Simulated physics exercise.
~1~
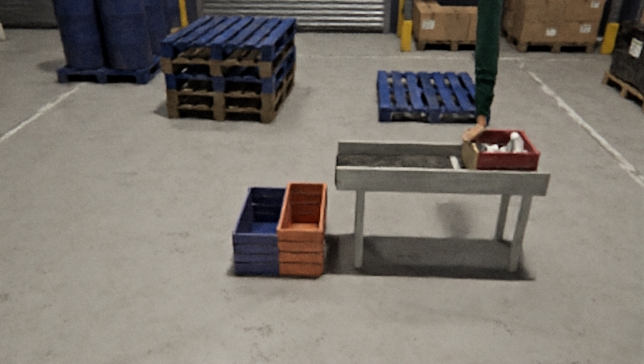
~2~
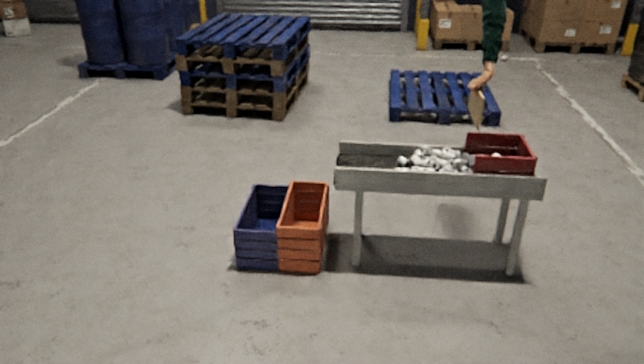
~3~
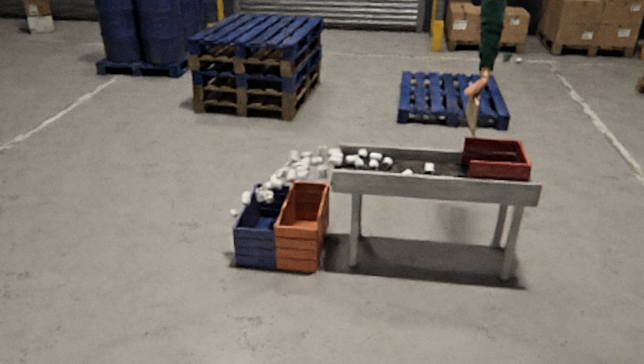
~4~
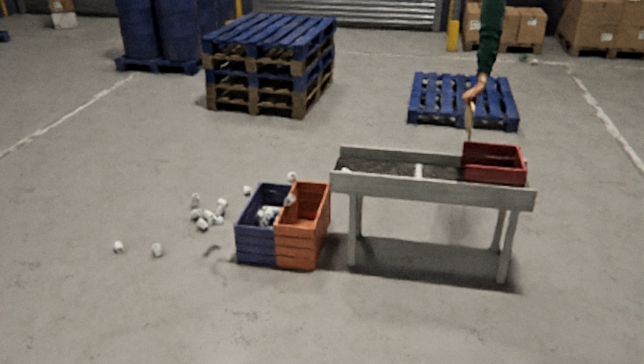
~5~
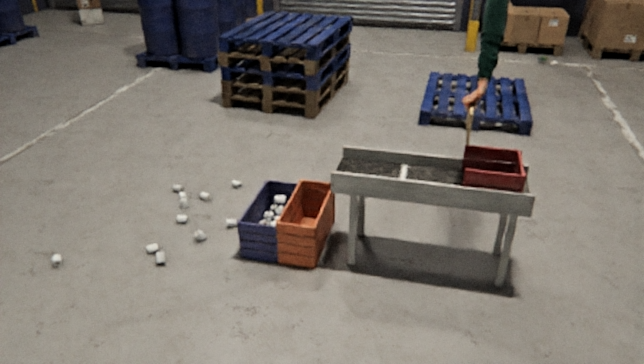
Warehouse floor, a hand lifting a gate and white rolls flying left off a belt, most landing in the blue tote, others beyond.
